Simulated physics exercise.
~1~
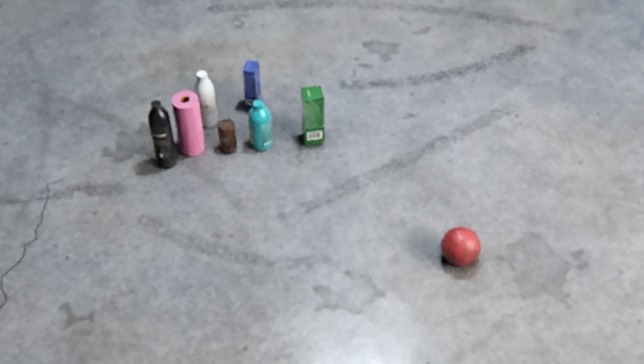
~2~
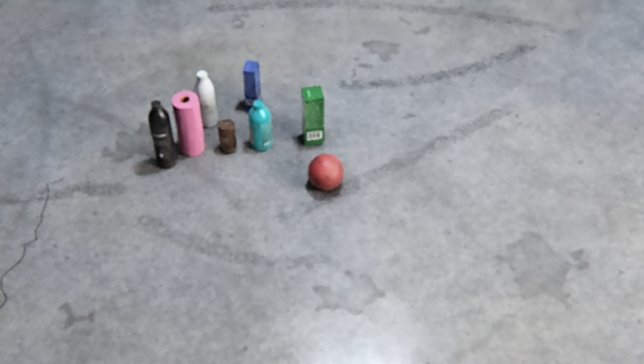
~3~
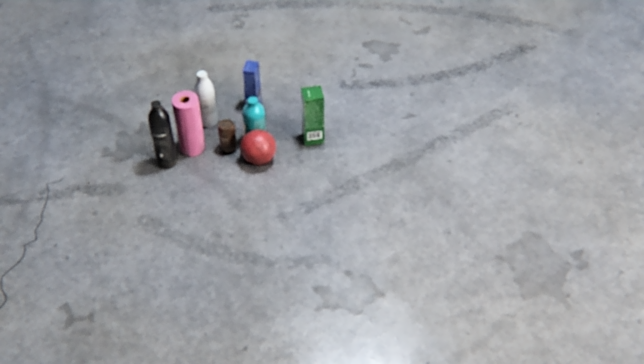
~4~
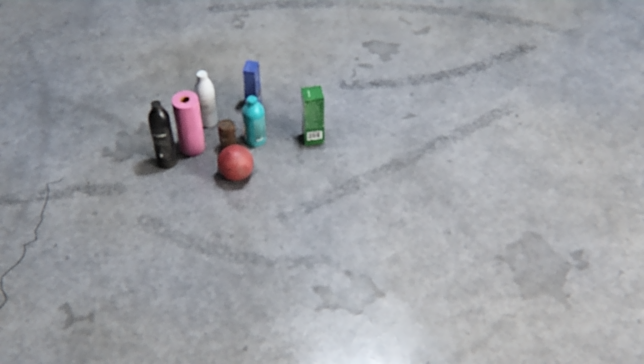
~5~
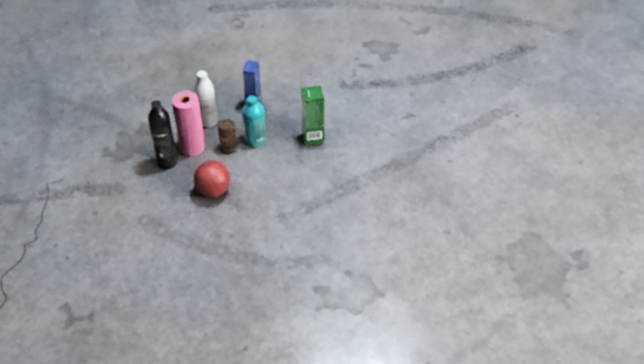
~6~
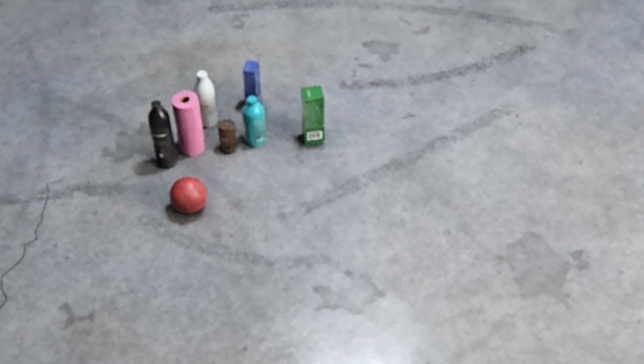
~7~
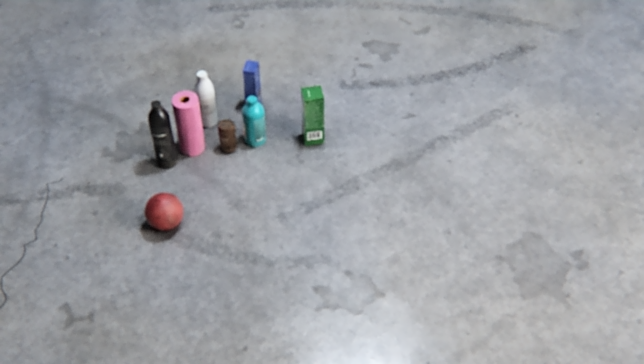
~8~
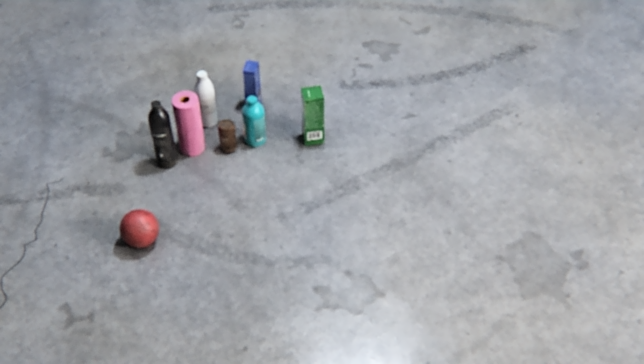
A red ball rolls across a smooth grey concrete floor, seen from above at an angle by a still camera. It starts at the lower right, while a loose group stands at the upper left, with a black bottle, pink roll, white bottle, small brown can, turquoise bottle and blue carton, and a green carton just to the right. The ball moves left and up, passes in front of the green carton and meets the turquoise bottle, which shifts slightly but stays upright. The ball then turns down and left, passing in front of the brown can. It ends at the lower left, clear of the group, with everything else still standing.
